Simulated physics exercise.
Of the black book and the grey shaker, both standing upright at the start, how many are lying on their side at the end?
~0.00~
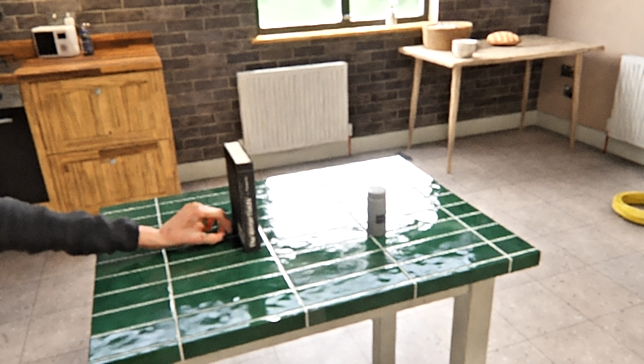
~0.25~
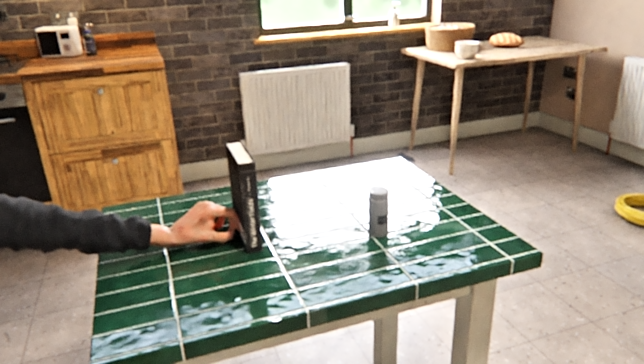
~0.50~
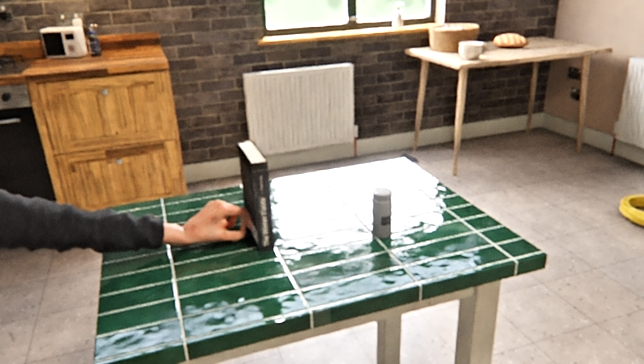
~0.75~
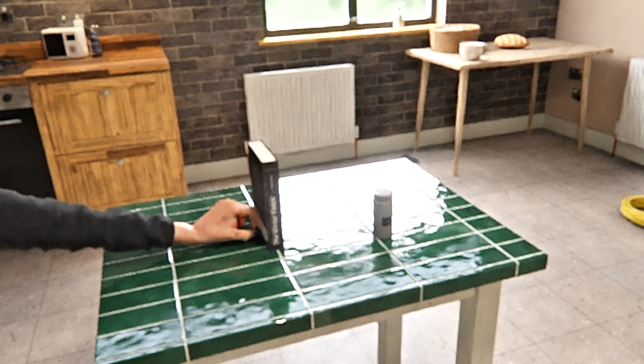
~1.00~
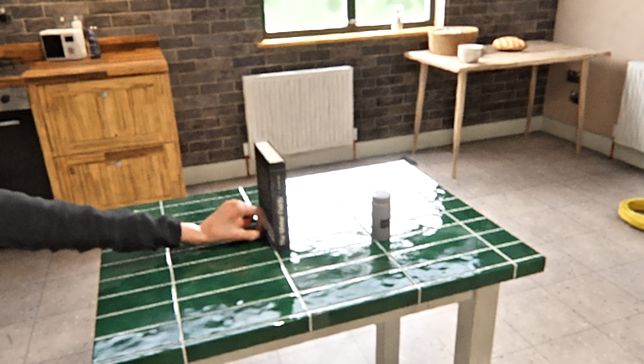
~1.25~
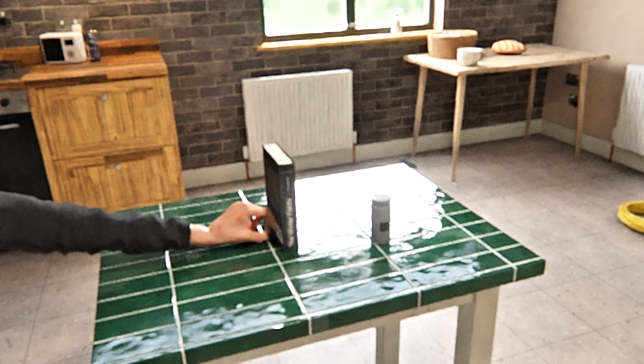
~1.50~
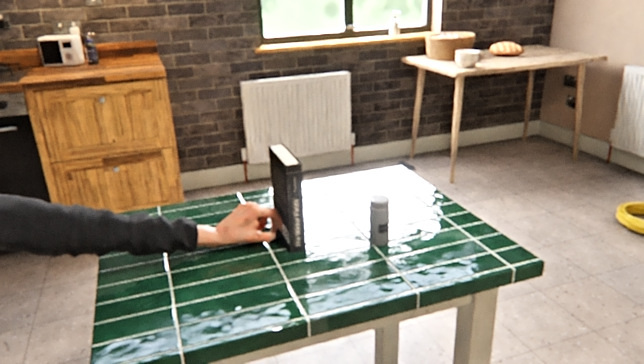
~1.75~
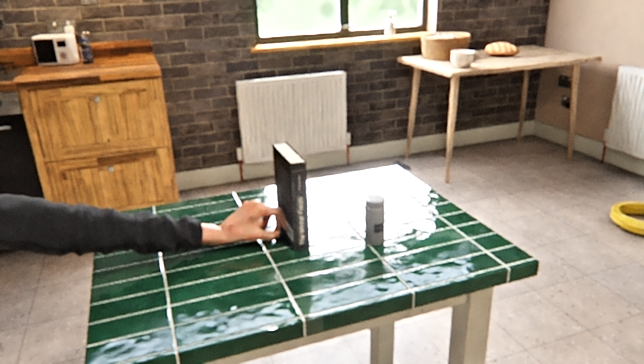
None of them are lying on their side at the end, as the black book and the grey shaker are both still upright.
